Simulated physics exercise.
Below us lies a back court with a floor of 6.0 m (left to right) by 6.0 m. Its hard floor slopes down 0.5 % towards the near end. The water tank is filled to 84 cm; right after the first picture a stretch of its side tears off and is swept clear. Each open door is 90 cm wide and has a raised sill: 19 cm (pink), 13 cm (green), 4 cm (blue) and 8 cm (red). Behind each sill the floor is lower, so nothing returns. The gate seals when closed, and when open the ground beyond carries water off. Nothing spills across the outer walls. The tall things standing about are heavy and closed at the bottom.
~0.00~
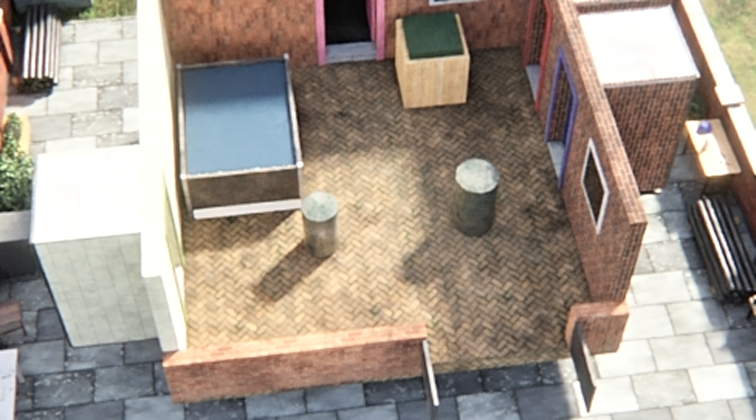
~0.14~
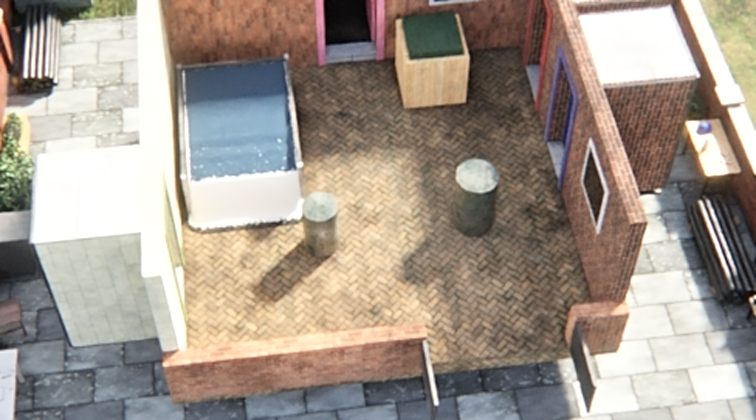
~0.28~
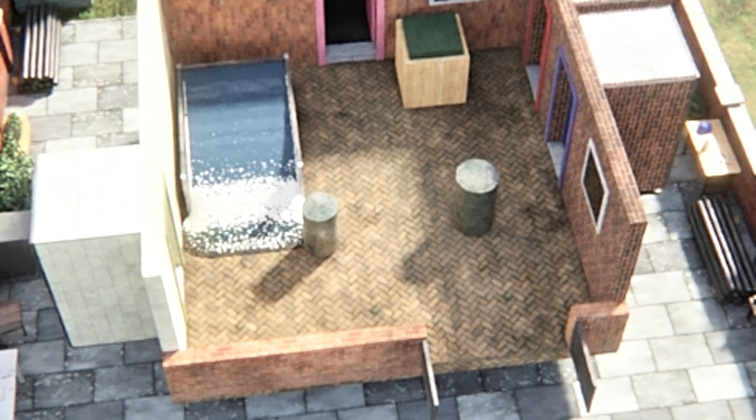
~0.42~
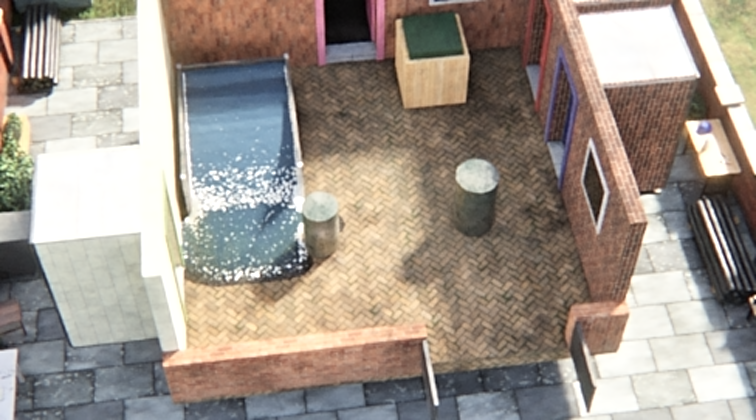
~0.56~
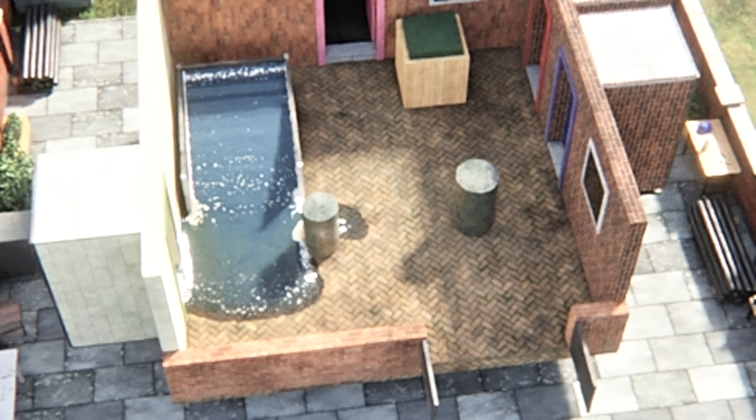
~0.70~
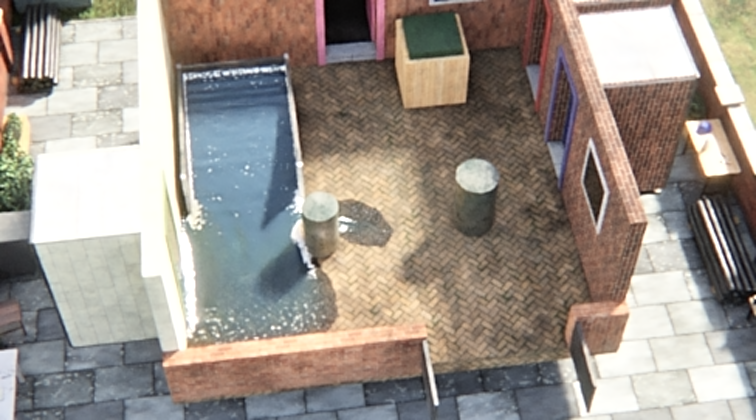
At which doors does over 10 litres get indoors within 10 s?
Within that time: At the pink door it keeps below the limit; at the green door it exceeds the limit; at the blue door it exceeds the limit; at the red door it passes the limit.
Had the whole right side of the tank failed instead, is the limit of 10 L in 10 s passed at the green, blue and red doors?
Against that limit: Green below, blue past it, red above.
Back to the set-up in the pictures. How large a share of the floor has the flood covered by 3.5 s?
Near 65 per cent is wet.
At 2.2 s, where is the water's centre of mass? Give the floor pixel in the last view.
Near (268, 254).
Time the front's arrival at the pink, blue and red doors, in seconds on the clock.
Pink 6.0 s, blue 2.6 s, red 4.0 s.
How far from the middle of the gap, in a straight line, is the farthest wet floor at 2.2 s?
About 5.0 m.
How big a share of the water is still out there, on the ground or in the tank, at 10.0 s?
About 72 per cent.
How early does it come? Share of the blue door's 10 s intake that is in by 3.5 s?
About 0 per cent.
After 1.4 s water covers 30 % of the floor and is deepest (60 cm) near (188, 366); pink door not reached, green door 22 cm at the sill, 5 L in, blue door not reached, red door not reached.
After 2.2 s water covers 50 % of the floor and is deepest (56 cm) near (188, 377); pink door not reached, green door 27 cm at the sill, 29 L in, blue door not reached, red door not reached.
After 3.5 s water covers 65 % of the floor and is deepest (34 cm) near (575, 260); pink door not reached, green door 29 cm at the sill, 144 L in, blue door 5 cm at the sill, 0 L in, red door not reached.
After 6.0 s water covers 85 % of the floor and is deepest (24 cm) near (508, 61); pink door not reached, green door 12 cm at the sill, 204 L in, blue door 8 cm at the sill, 23 L in, red door 5 cm at the sill, 0 L in.
After 10.0 s water covers 100 % of the floor and is deepest (12 cm) near (178, 132); pink door 4 cm at the sill, 0 L in, green door 6 cm at the sill, 205 L in, blue door 9 cm at the sill, 44 L in, red door 12 cm at the sill, 71 L in.
